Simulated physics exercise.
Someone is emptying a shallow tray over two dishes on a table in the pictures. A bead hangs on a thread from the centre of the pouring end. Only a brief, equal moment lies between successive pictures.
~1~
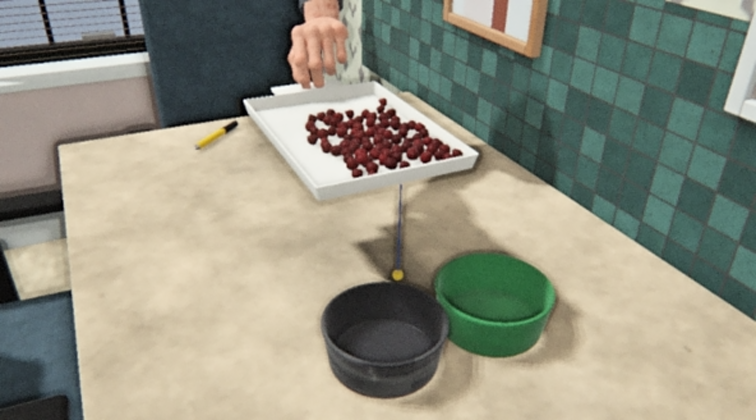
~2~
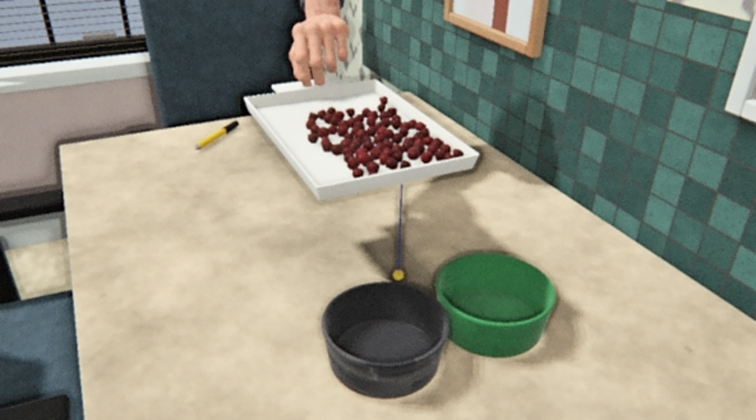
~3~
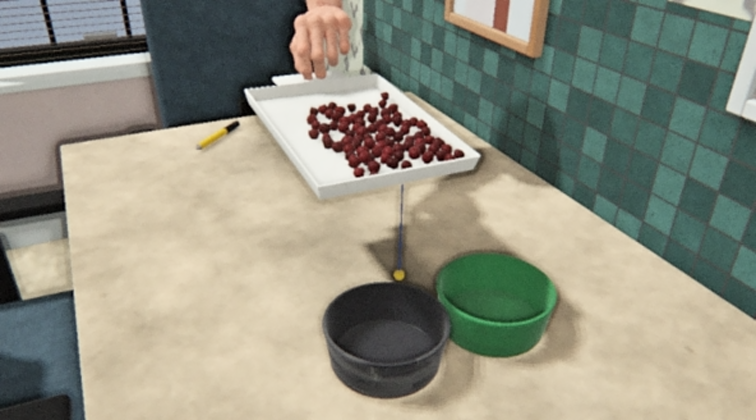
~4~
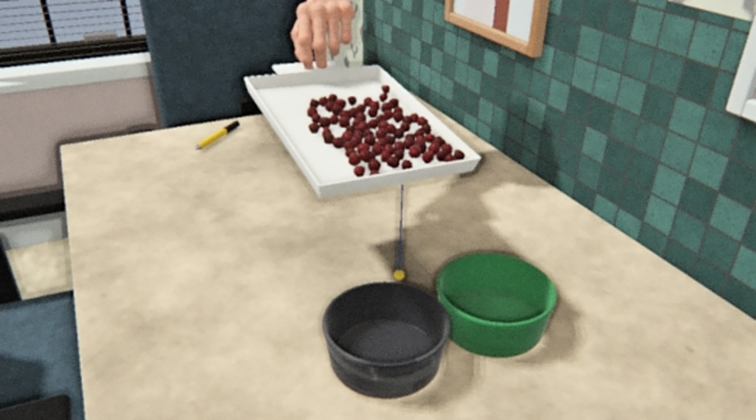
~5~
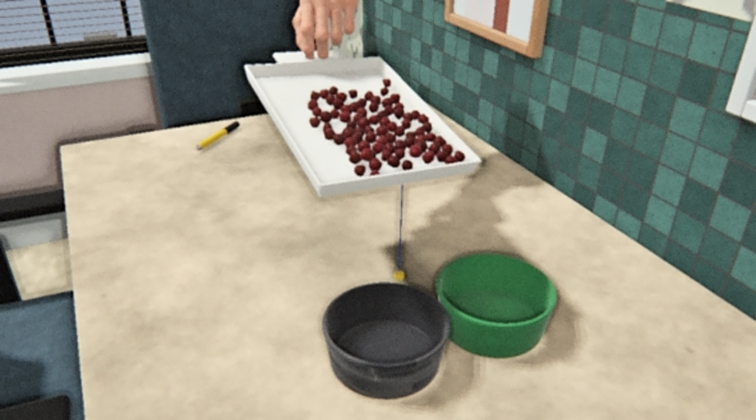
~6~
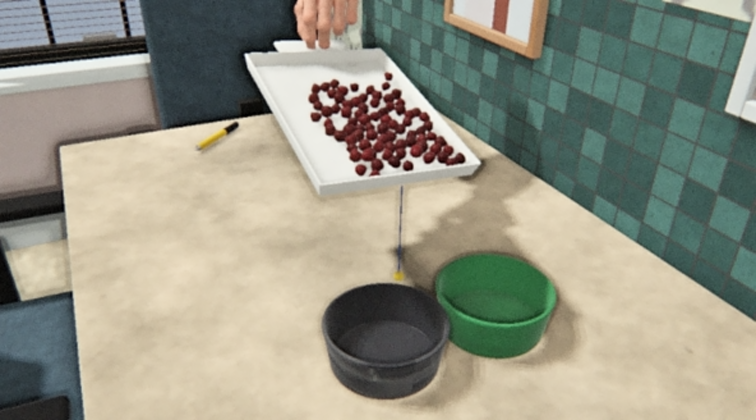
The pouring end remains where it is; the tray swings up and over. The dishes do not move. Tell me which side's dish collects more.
The fuller one at the end is the dish on the right, no doubt.
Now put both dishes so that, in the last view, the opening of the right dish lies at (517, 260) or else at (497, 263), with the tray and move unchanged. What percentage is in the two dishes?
First about 80, then 70 per cent.
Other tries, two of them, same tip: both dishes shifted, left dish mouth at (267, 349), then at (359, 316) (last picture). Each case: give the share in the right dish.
First try: Roughly 20 per cent; second try: Roughly 80 per cent.
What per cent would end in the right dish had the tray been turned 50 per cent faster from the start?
Near 70 in a hundred.
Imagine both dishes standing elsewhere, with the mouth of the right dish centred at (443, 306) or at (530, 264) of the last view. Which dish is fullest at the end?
First try: The rightmost dish. Second try: The leftmost dish.
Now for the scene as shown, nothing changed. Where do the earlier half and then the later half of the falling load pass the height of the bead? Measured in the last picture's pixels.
Half one: (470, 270), half two: (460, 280).
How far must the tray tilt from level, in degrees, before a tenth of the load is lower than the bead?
Roughly 105 degrees of turn.
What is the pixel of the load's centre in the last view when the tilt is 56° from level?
The middle of the pieces shows up near (421, 127).
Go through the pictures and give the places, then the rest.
In the first picture, corners of the pouring end at (319, 185) and (473, 153), level; middle of the load at (378, 141), dried cherries; left dish at (413, 376); right dish at (527, 336); bead on its thread at (398, 275).
In the second picture, corners of the pouring end at (320, 185) and (474, 153), level; middle of the load at (379, 140).
In the third picture, corners of the pouring end at (321, 184) and (475, 155), tipped barely, lowest at the right corner; middle of the load at (380, 138).
In the fourth picture, corners of the pouring end at (321, 183) and (475, 156), tipped a little, lowest at the right corner; middle of the load at (381, 134).
In the fifth picture, corners of the pouring end at (322, 182) and (476, 159), tipped a little, lowest at the right corner; middle of the load at (382, 131).
In the sixth picture, corners of the pouring end at (323, 182) and (475, 161), tipped a little, lowest at the right corner; middle of the load at (382, 129); left dish at (414, 377); right dish at (528, 337).
Soon after the last picture, tray tipped steeply; all on the tray.
A little later, tray tipped right over; all on the tray.
Later still, tray tipped past a quarter turn; about a quarter in the left dish; most in the right dish; a small part outside both.
At rest, tray tipped past a quarter turn; about a quarter in the left dish; most in the right dish; a small part outside both.
